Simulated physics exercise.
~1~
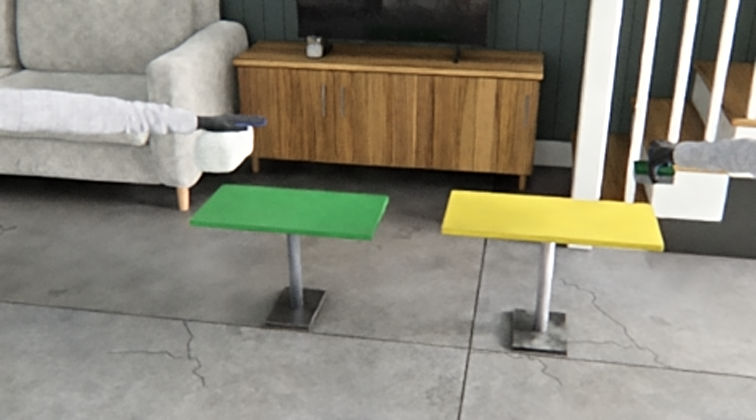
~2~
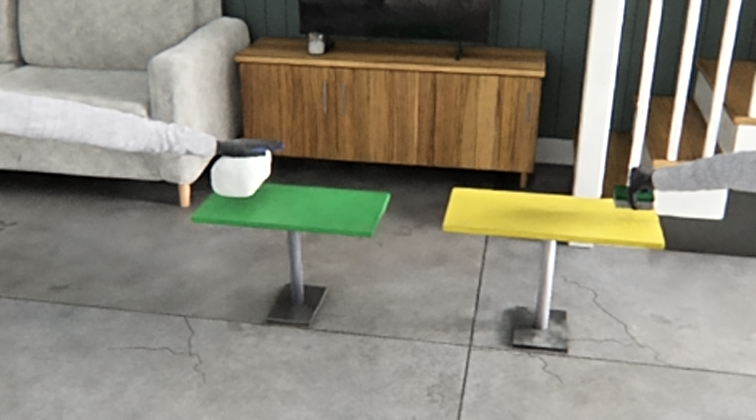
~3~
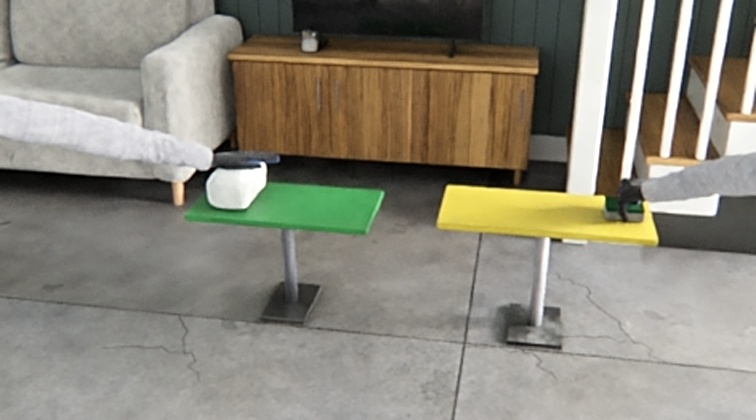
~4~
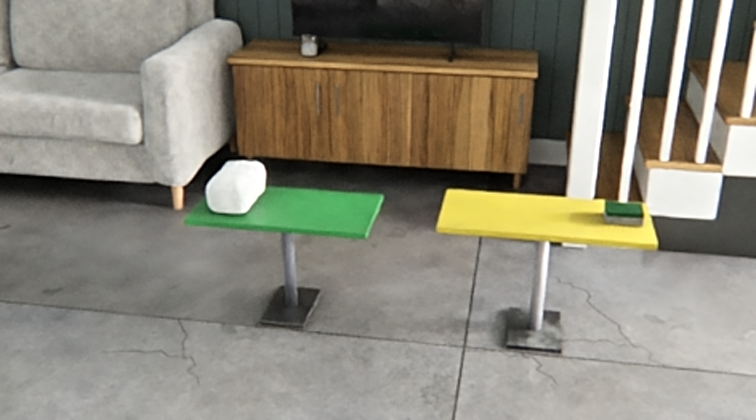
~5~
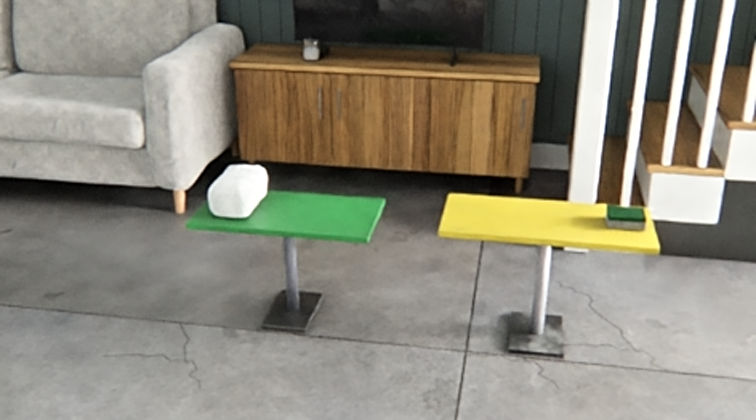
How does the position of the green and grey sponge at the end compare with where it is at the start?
At the start it is held in a hand above and beyond the right end of the yellow stand. By the end it is lower and a little further left, resting on the right end of the yellow top with no hand on it.
